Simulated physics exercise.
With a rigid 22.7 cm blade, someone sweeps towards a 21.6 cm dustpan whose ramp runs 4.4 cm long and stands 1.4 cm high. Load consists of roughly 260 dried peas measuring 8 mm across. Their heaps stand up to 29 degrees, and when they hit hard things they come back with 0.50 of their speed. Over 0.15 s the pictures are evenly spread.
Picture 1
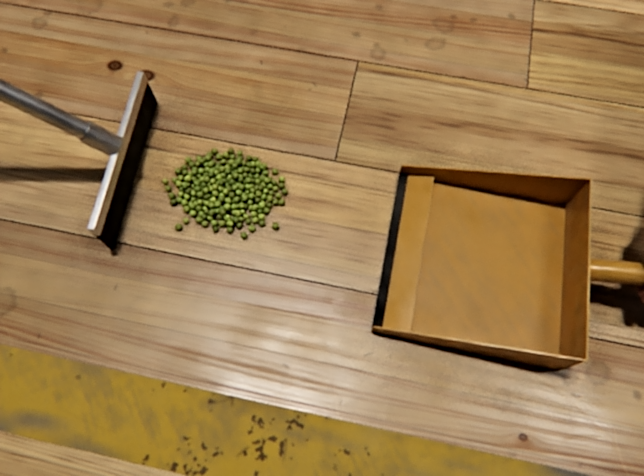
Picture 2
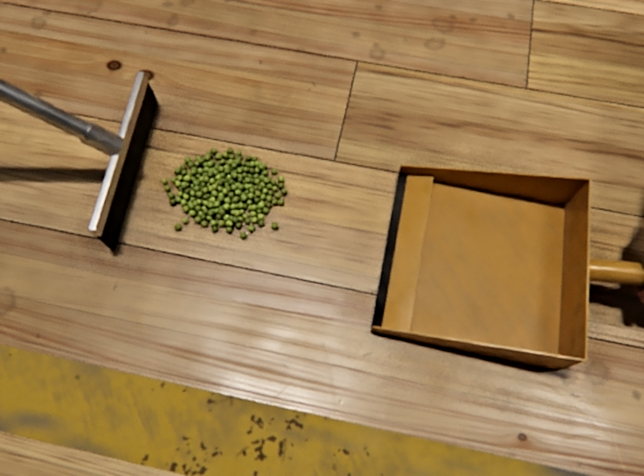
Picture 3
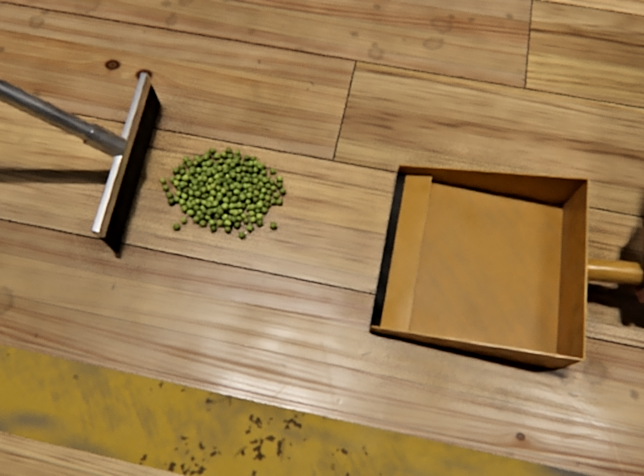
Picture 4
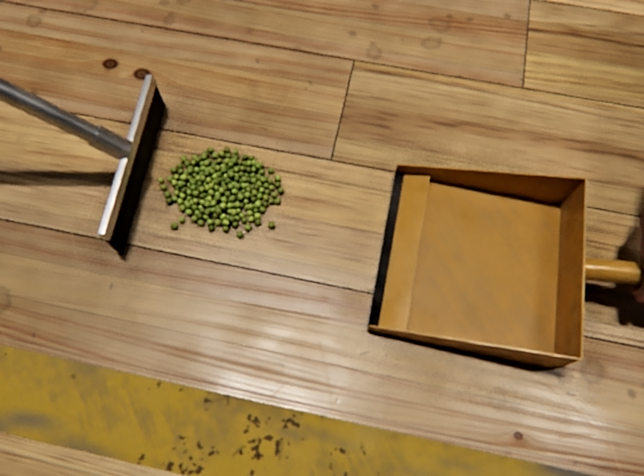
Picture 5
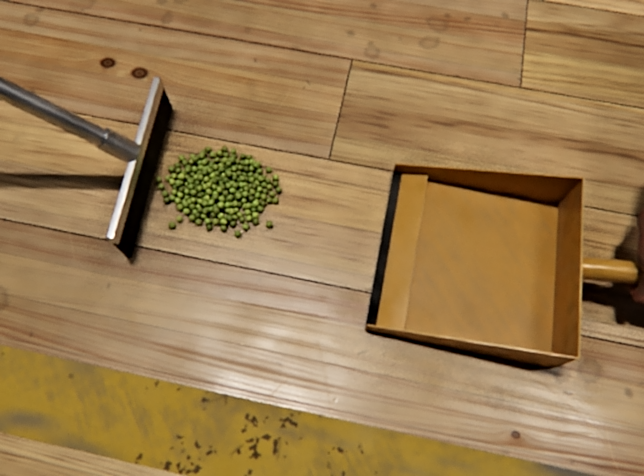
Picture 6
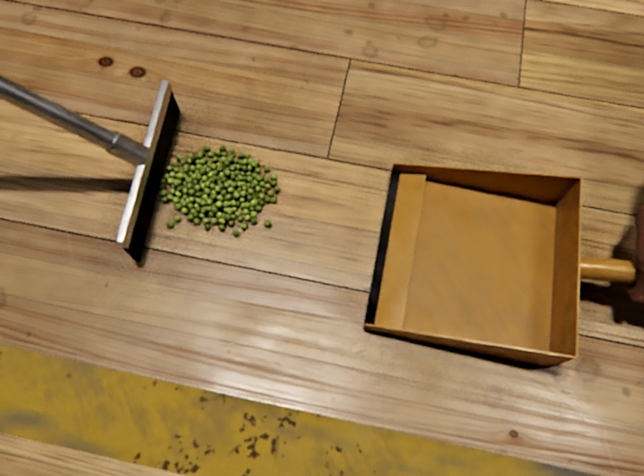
We see a squeegee-like blade on a grey handle, a pile of green dried peas and an orange-brown dustpan on a wooden floor. The blade slides a short way right until it meets the pile's left edge, barely disturbing it.
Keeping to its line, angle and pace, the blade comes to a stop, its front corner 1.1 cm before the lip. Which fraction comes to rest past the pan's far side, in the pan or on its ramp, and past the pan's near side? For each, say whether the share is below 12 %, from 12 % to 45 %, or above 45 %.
One by one: Far side: Odds are it gets a so-so share, pan: Odds are it gets a so-so share, near side: Odds are it gets a meagre share.
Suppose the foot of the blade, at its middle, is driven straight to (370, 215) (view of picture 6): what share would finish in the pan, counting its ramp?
Roughly 45 percent.
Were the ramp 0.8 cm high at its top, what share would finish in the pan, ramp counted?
Roughly 45 per cent.
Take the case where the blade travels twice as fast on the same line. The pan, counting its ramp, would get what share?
It would be near 45 per cent.
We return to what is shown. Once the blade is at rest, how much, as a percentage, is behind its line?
Close to 10 percent.
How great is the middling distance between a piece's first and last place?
I'd put it near 24 cm.
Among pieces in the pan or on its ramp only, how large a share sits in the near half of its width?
60 per cent.
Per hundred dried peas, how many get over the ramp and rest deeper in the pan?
It comes to some 5 per cent.
Then, 0.28 s after the last picture, middle of the blade 16 cm from the lip; 0 % over the lip, far side 10 %, near side 0 %.
Then, 0.46 s after the last picture, middle of the blade 7 cm from the lip; 0 % over the lip, far side 15 %, near side 0 %.
Then, 0.76 s after the last picture, middle of the blade 2 cm from the lip; 40 % over the lip, far side 20 %, near side 5 %.
In the end, far side 20 %, pan 40 %, near side 5 %, in front of the lip or behind the blade 40 %.
